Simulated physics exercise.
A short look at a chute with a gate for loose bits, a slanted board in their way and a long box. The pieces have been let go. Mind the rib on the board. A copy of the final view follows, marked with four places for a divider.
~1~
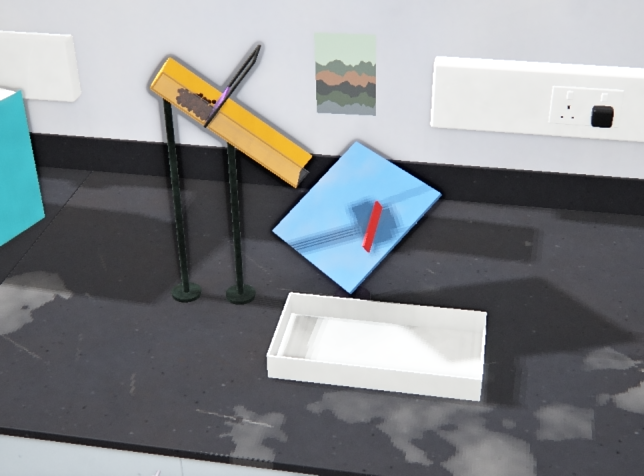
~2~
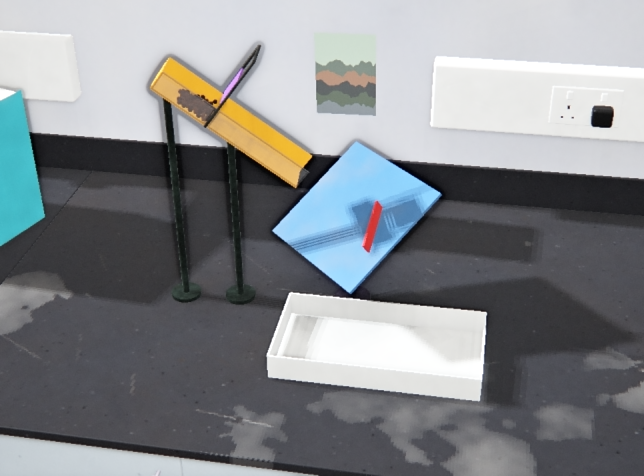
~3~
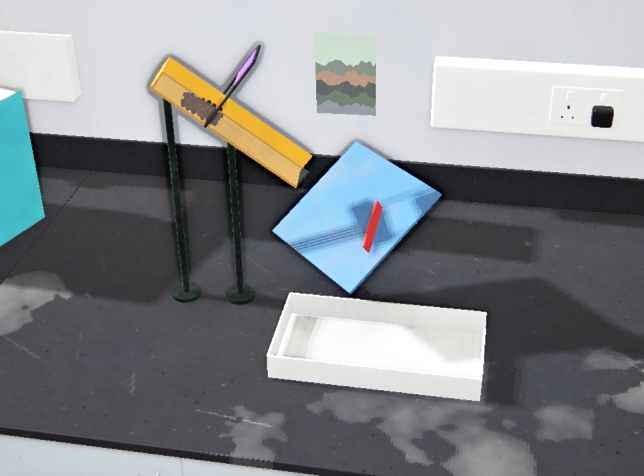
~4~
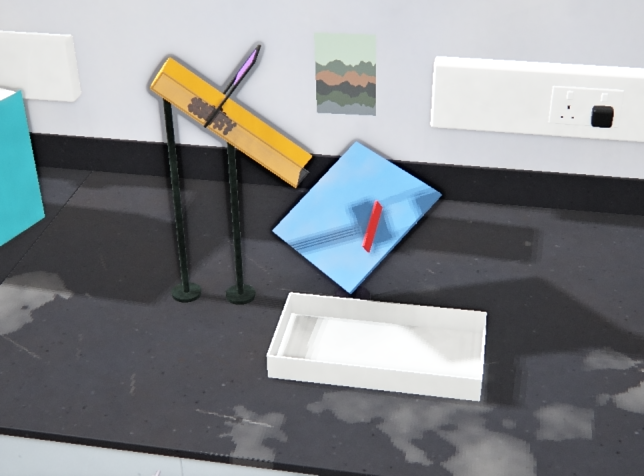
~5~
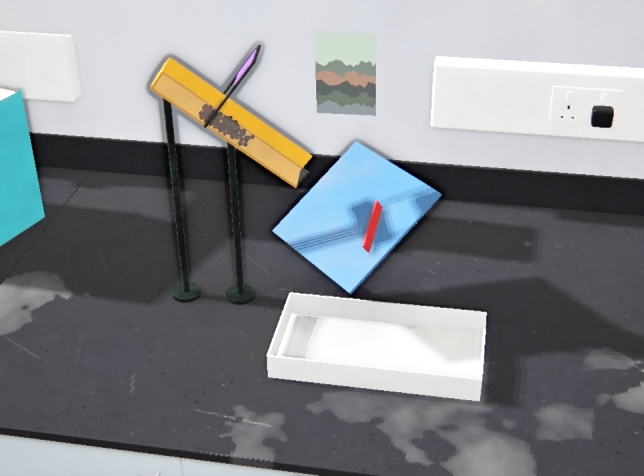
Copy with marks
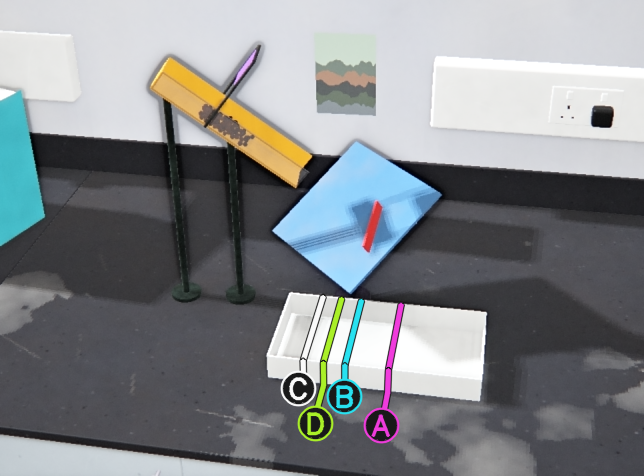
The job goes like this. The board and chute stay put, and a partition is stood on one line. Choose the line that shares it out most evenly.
C beats the others.
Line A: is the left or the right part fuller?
Left.
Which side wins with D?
Left.
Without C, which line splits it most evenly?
D it is.
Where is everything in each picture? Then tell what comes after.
Load behind the gate at (201, 104), allspice berries; lip of the chute at (298, 179), sloping fairly steeply, in the first picture.
Middle of the board at (353, 213), tilted fairly steeply; middle of its low edge at (309, 260); of its high edge at (396, 166), in the second picture.
Front corners of the box at (268, 356) and (481, 379), empty; front of the load at (221, 116), in the third picture.
Middle of the load at (211, 117); its front at (235, 125), about a quarter of the way to the lip; rib from (376, 200) to (363, 246), in the fourth picture.
Middle of the load at (227, 122); its front at (252, 137), about half of the way to the lip, in the fifth picture.
On the marked copy, line A crosses the front rim at (388, 369); line B crosses the front rim at (345, 364); line C crosses the front rim at (303, 359); line D crosses the front rim at (323, 362).
For line A, of what is caught, all on the left of the divider, none on the right.
For line B, of what is caught, nearly all on the left of the divider, a small part on the right.
For line C, of what is caught, about half on the left of the divider, about half on the right.
For line D, of what is caught, most on the left of the divider, about a quarter on the right.
